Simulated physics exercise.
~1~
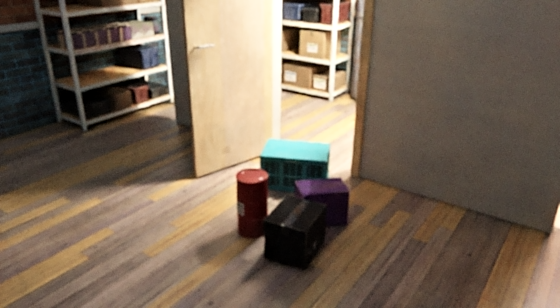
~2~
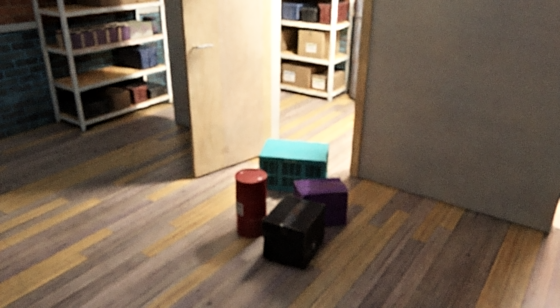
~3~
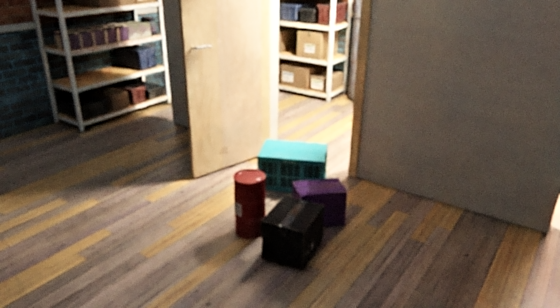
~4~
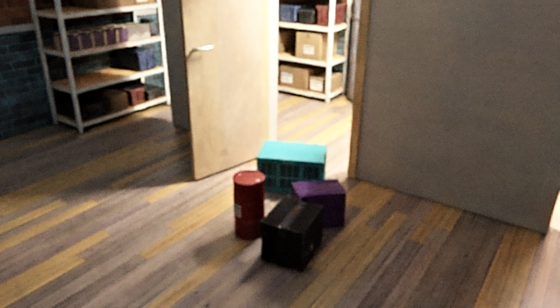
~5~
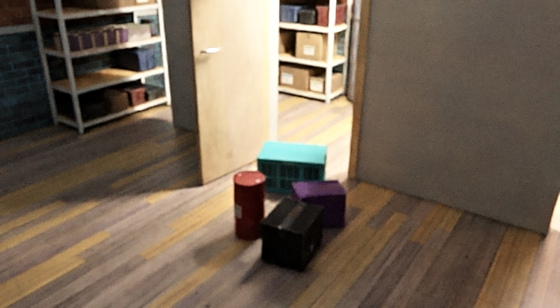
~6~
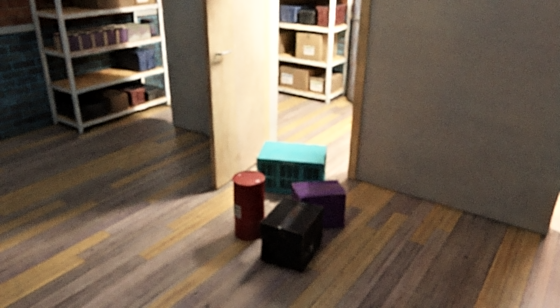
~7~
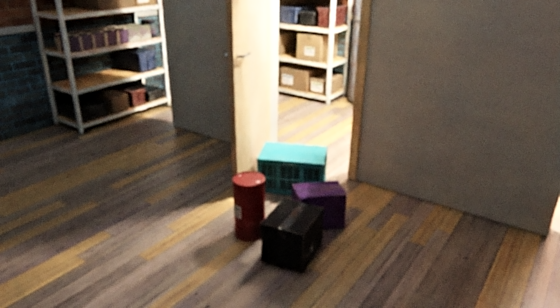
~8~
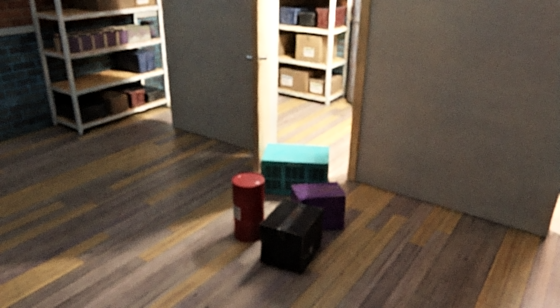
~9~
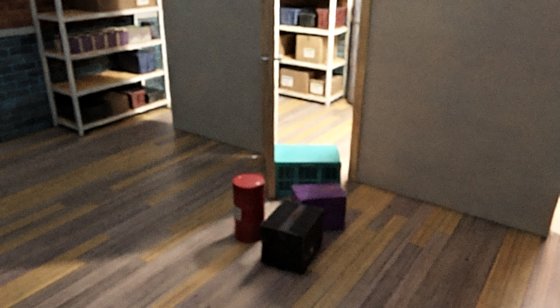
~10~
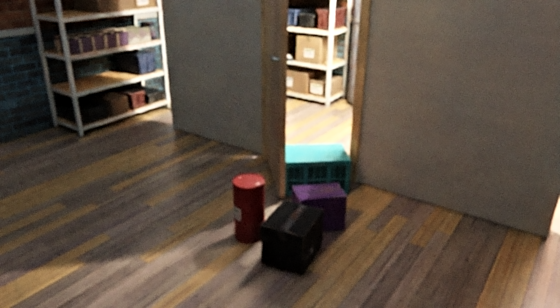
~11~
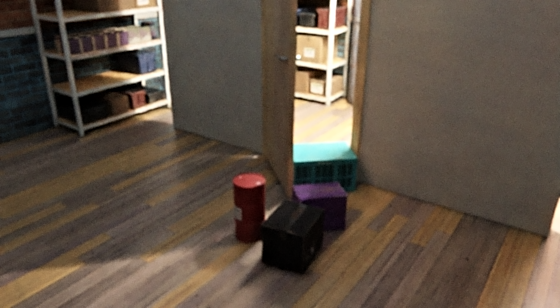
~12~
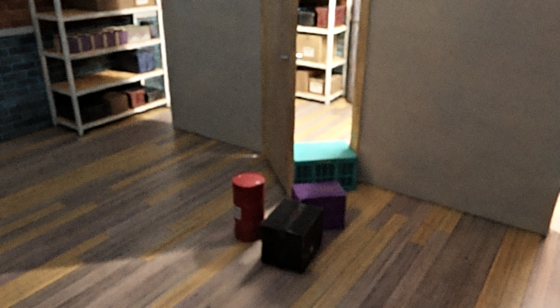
At first, a pale wooden door stands wide open in a room with a plank floor, with metal shelves of boxes visible beyond it. A turquoise chest, a red canister, a purple box and a black box sit clustered near the doorway. The door swings steadily toward the opening, with no one seen moving it, while the things stay put. As it reaches the turquoise chest, the chest slides to the right into the doorway. The door then slows and comes to rest still partly open, with the chest in the gap and the other three things where they began.
